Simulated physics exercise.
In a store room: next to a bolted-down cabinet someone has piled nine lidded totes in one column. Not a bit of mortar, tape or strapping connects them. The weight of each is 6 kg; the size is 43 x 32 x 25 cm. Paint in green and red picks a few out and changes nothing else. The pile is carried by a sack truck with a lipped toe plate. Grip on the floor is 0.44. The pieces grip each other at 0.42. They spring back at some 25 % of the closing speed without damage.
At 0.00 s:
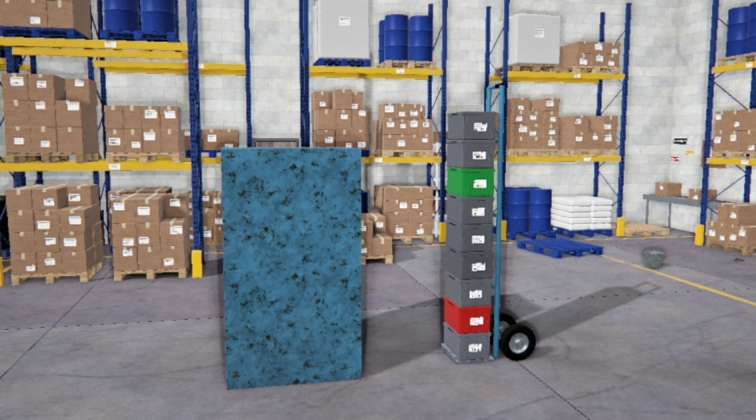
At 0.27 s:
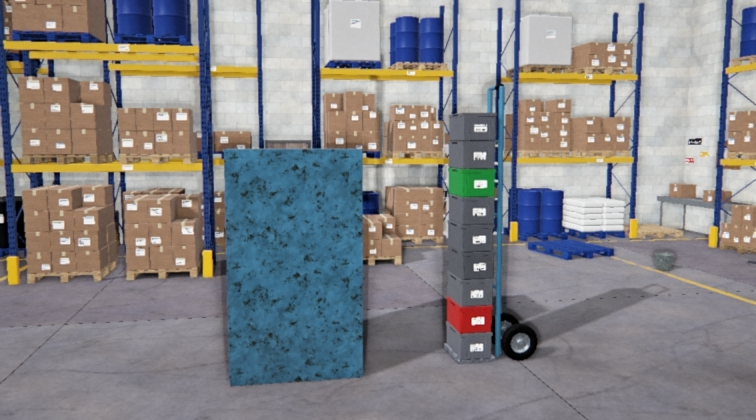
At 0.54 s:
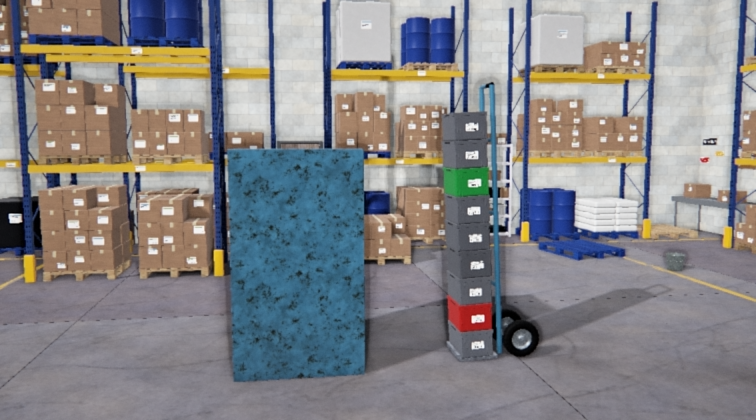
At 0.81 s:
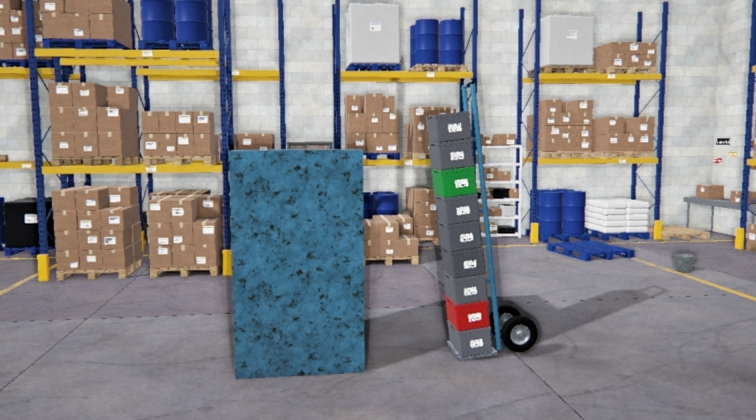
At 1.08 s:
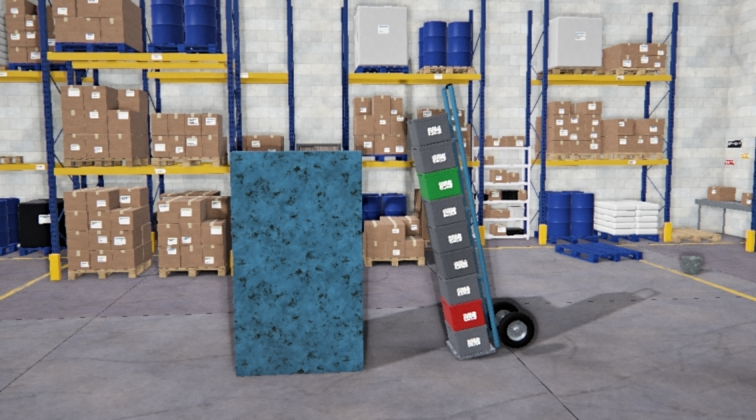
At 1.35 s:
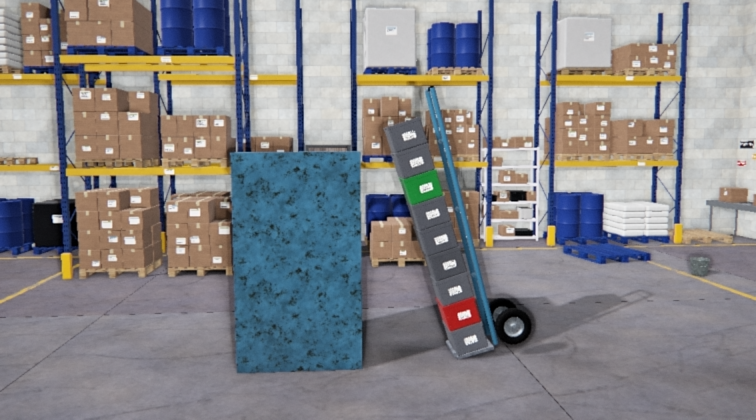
A sack truck carrying a tall stack of grey totes, with a green one near the top and a red one near the bottom, stands upright right of a mottled blue block in a storeroom, seen from the front. Behind them, blue and yellow racking holds cardboard boxes and blue drums. The camera shifts slightly sideways as the truck and stack lean progressively left toward the block.
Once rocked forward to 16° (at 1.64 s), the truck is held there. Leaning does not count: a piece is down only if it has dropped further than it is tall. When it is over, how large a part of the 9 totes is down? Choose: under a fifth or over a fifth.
Ending down: Fewer than one in five.
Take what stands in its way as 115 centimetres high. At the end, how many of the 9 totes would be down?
4.
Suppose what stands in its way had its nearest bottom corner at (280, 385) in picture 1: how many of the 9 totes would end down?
5.
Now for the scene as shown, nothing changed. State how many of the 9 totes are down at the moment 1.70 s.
0.
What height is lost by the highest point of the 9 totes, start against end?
Something like 5 cm, give or take.
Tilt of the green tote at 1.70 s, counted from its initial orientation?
My estimate is close to 30°.
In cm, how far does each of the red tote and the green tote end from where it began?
Red: About 20 cm, green: About 80 cm.
By 1.41 s, none of the 9 totes down, 9 disturbed; green tote tilted 19°; red tote tilted 19°.
By 1.46 s, none of the 9 totes down, 9 disturbed; green tote tilted 21°; red tote tilted 21°.
By 1.56 s, none of the 9 totes down, 9 disturbed; green tote tilted 25°; red tote tilted 25°.
By 1.70 s, none of the 9 totes down, 9 disturbed; red tote tilted 29°; green tote tilted 29°, 11 cm lower.
When it is over (2.7 s), none of the 9 totes down, 9 disturbed; red tote tilted 29°; green tote tilted 29°, 12 cm lower. That is 0 per cent. In pixels of the last frame, middles, red tote near (451, 309), green tote near (388, 197).
